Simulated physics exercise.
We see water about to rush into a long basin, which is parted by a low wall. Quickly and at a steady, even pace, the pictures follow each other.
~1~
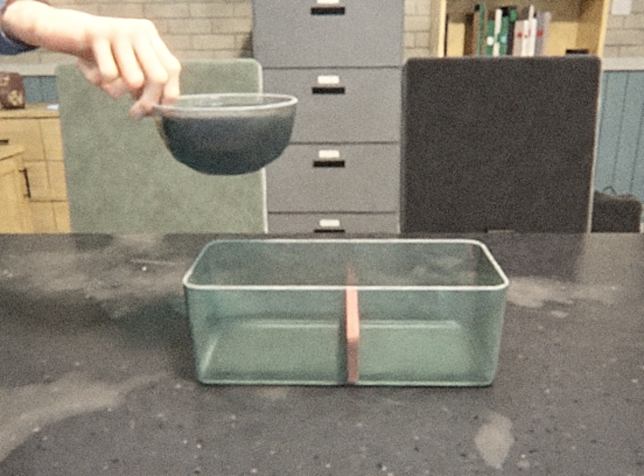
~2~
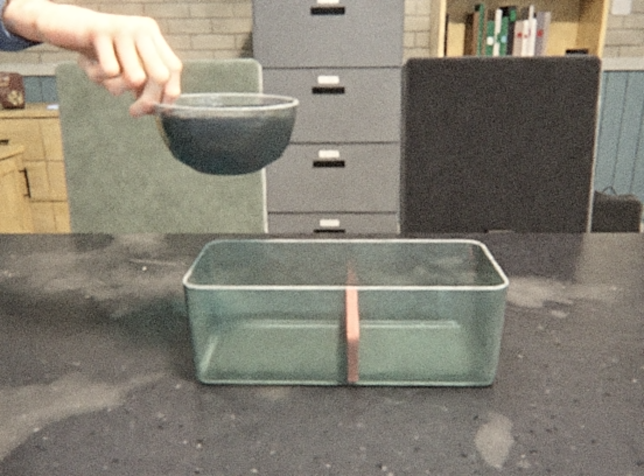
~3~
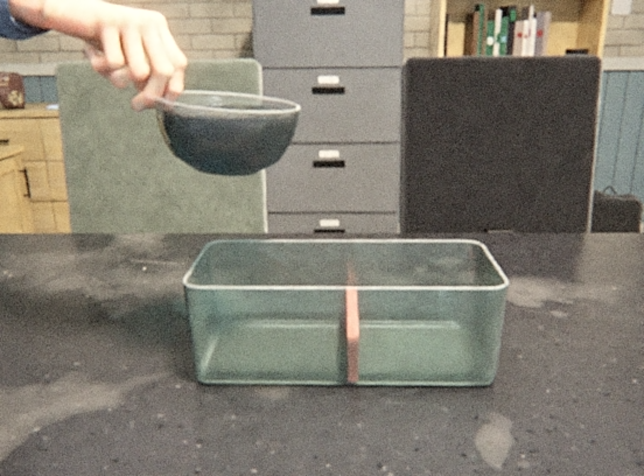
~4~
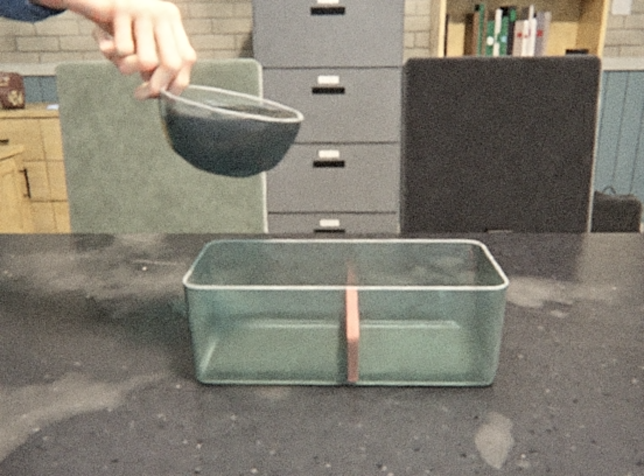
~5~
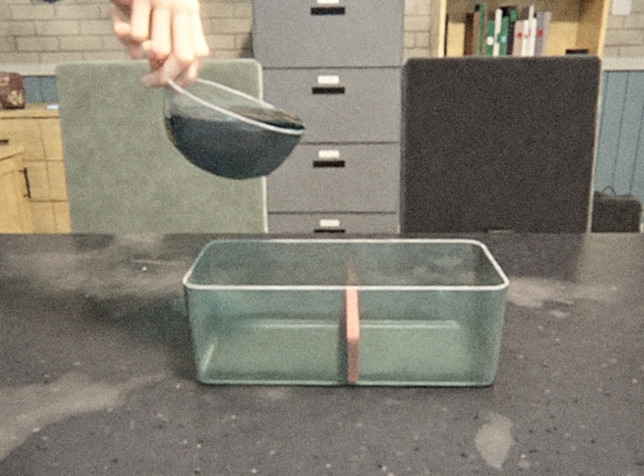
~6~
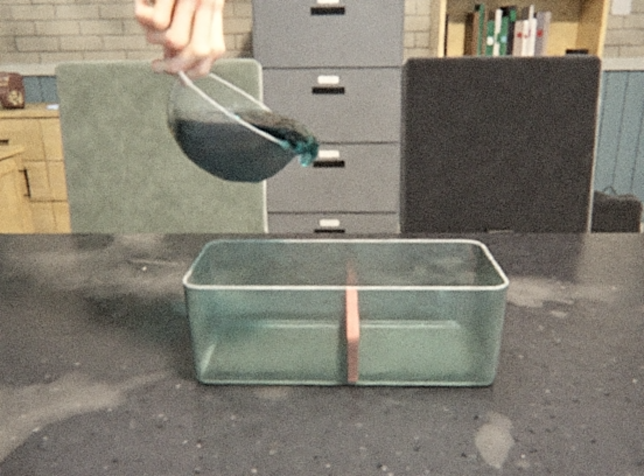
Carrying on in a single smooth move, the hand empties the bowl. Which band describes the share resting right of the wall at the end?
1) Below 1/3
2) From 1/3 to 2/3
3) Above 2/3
The answer is 2.
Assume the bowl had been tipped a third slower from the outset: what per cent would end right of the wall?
Roughly 60 in a hundred.
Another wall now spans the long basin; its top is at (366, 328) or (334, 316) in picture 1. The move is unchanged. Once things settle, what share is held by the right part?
First try: Roughly 35 per cent; second try: 70 per cent.
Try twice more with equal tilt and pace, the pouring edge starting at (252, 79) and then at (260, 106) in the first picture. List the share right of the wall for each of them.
The first start gives some 10 %, the second some 10 %.
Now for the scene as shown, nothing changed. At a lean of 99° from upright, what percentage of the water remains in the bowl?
I'd reckon near 10 percent is still held at that tilt.
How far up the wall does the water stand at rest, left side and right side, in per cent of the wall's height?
Once it settles, the left reaches around 30 and the right around 30.
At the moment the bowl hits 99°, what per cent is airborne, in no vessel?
30 %.
A moment on, the tilt is 99° and 10 per cent is still to pour, 17 is left of the wall and 41 right of it.
Next, the tilt is 118° and 0 per cent is still to pour, 49 is left of the wall and 48 right of it.
Then the tilt is 118° and 0 per cent is still to pour, 49 is left of the wall and 49 right of it.
Later the tilt is 118° and 0 per cent is still to pour, 49 is left of the wall and 49 right of it.
At rest 49 per cent lies left of the wall, 49 right of it and 2 outside.
